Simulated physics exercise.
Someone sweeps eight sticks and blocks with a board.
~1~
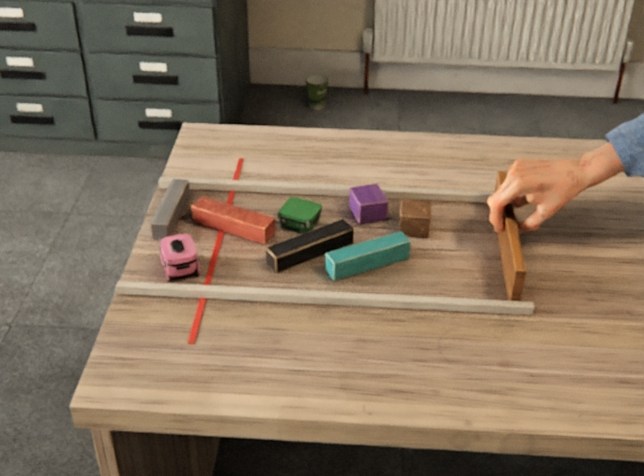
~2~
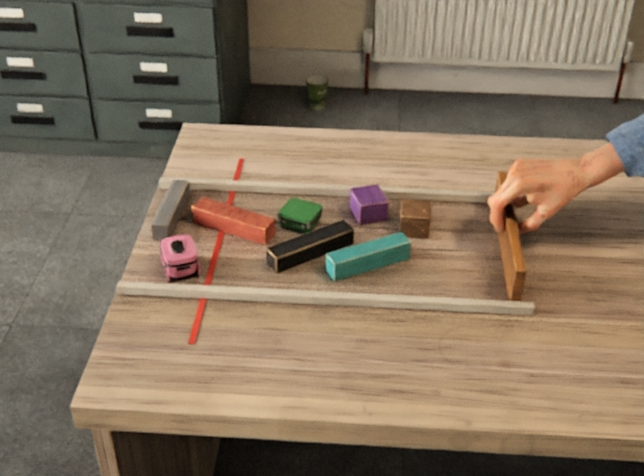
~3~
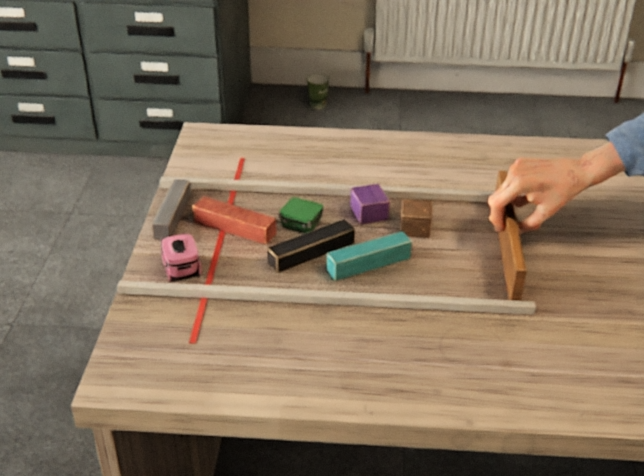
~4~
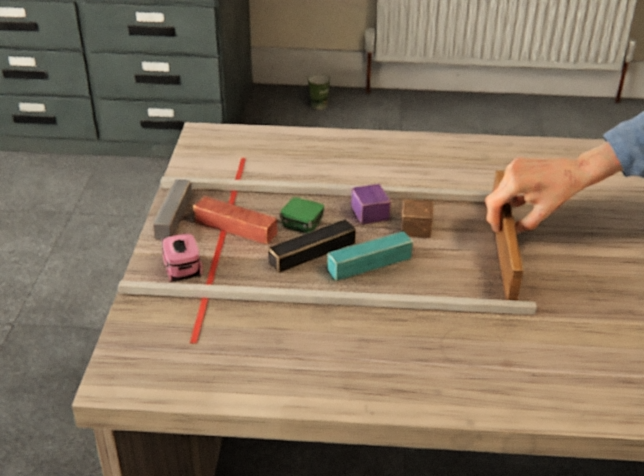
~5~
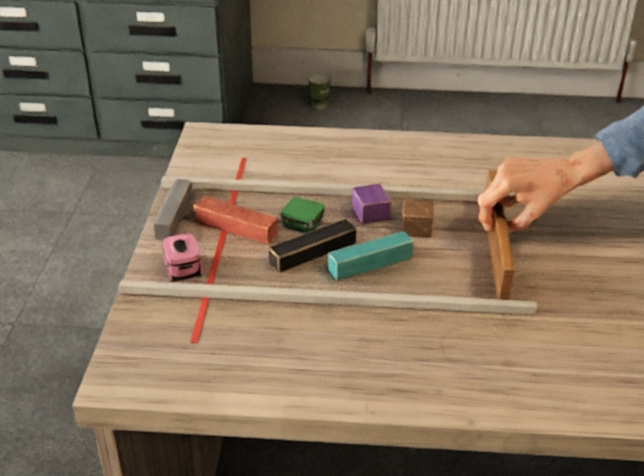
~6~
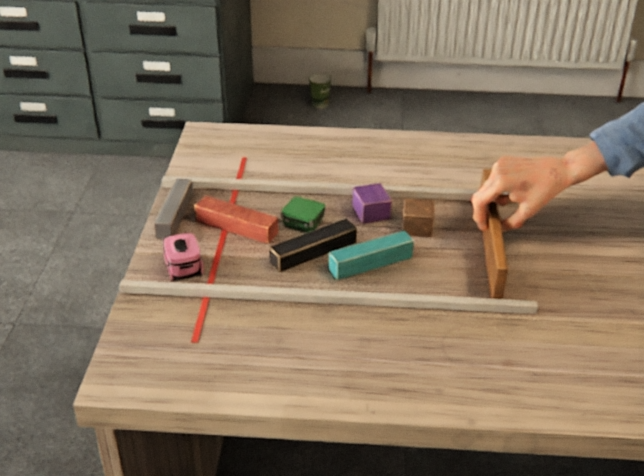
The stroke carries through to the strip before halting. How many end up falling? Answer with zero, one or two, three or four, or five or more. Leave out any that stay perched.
I would say one or two fall.
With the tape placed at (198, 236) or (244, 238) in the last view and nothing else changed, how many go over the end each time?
In the first try the count is 2, and in the second it is 1.
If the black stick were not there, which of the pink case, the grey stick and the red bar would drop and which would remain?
As for the pink case, it is retained; the grey stick is not retained; the red bar is retained.
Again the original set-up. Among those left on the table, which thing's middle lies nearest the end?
The red bar is the one you want.
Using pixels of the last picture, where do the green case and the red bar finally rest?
Near (183, 206) and (151, 215).
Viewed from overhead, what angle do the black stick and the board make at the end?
It is near 0° out of line.
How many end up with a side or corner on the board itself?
3.
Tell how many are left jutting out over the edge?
That'd be 1.
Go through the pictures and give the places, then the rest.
The first picture shows grey stick (171, 208); pink case (179, 257); red bar (233, 220); board (508, 234); tape (220, 238).
The second picture shows pink case (180, 258); green case (301, 217).
The third picture shows red bar (234, 220); black stick (312, 245).
The fourth picture shows grey stick (173, 209); turquoise bar (371, 256).
The fifth picture shows pink case (182, 257); board (498, 233).
The sixth picture shows grey stick (174, 208); pink case (183, 257); red bar (237, 219); board (491, 232); tape (223, 237).
Soon after, none off yet; grey stick at rest near (174, 208); pink case at rest near (183, 257); red bar at rest near (237, 219).
After that, none off yet; grey stick at rest near (174, 208); pink case at rest near (183, 257); red bar moving near (229, 219).
In the end, the number that fall off is one or two; gone, grey stick.
